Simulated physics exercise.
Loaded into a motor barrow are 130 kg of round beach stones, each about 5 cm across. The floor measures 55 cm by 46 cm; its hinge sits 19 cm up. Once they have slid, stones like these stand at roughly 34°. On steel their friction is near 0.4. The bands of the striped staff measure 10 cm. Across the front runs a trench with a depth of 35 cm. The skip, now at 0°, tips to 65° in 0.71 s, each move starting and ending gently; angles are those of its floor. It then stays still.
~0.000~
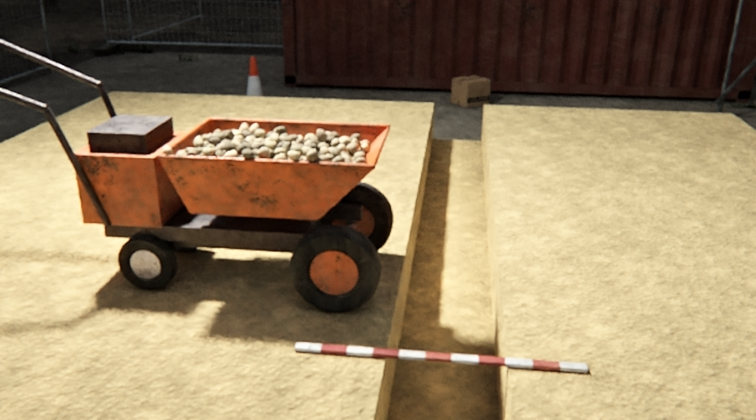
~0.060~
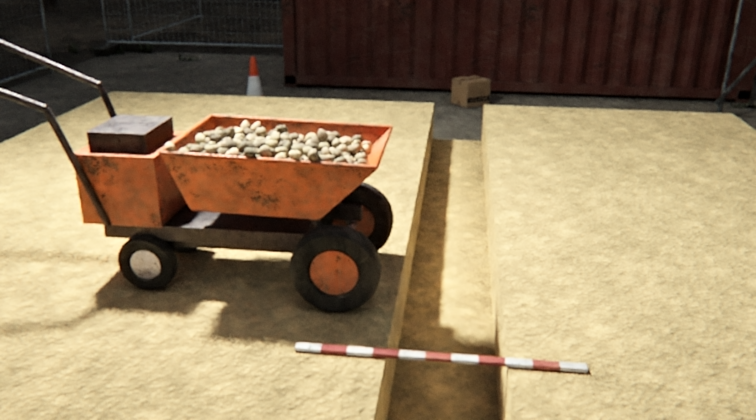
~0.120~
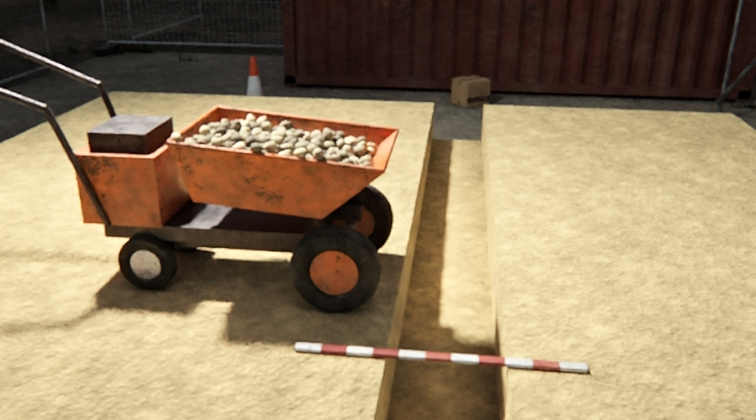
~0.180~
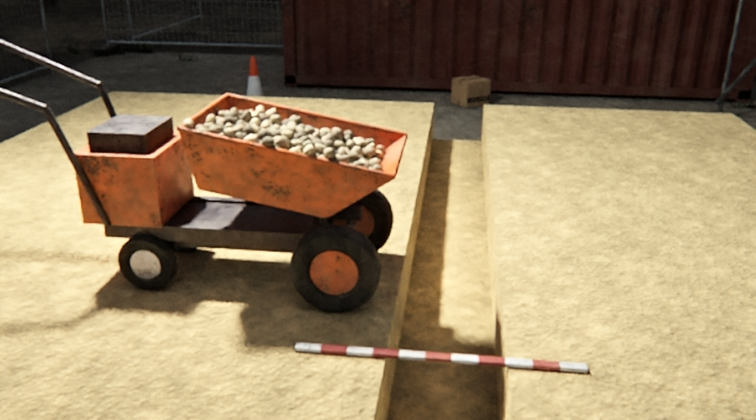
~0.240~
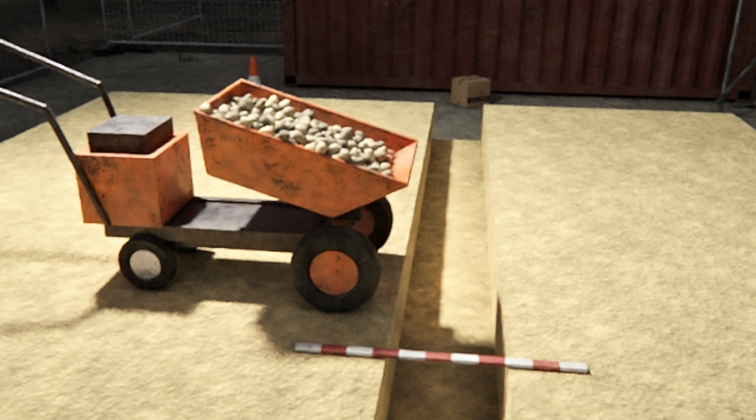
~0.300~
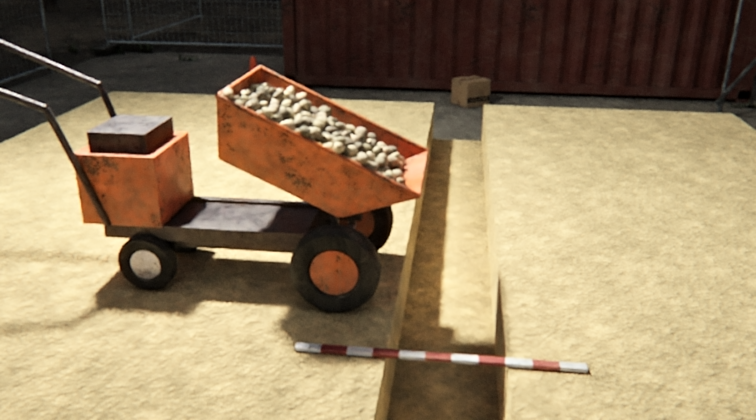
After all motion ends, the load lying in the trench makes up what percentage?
It makes up about 40 per cent.
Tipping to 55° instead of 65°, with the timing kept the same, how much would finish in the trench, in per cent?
Some 50% would finish there.
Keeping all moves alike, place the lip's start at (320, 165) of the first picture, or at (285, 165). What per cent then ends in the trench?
The first start gives about 90 per cent, the second about 100.
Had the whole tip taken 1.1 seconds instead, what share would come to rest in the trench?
With that change, it comes to around 50 per cent.
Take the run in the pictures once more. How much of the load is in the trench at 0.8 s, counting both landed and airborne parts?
At that moment: Approx. 15 %.
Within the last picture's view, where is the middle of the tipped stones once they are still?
Around (532, 288).
After 0.5 s the floor is at 55°; 100 % in the skip; the foremost stones are at (445, 216).
After 0.8 s the floor is at 65°; 70 % in the skip, 17 % in the trench, 13 % past the trench; the foremost stones are at (536, 290).
After 1.2 s the floor is at 65°; 17 % in the skip, 24 % in the trench, 58 % past the trench; the foremost stones are at (711, 313).
After 3.1 s the floor is at 65°; 0 % in the skip, 40 % in the trench, 60 % past the trench; the foremost stones are past the picture's edge.
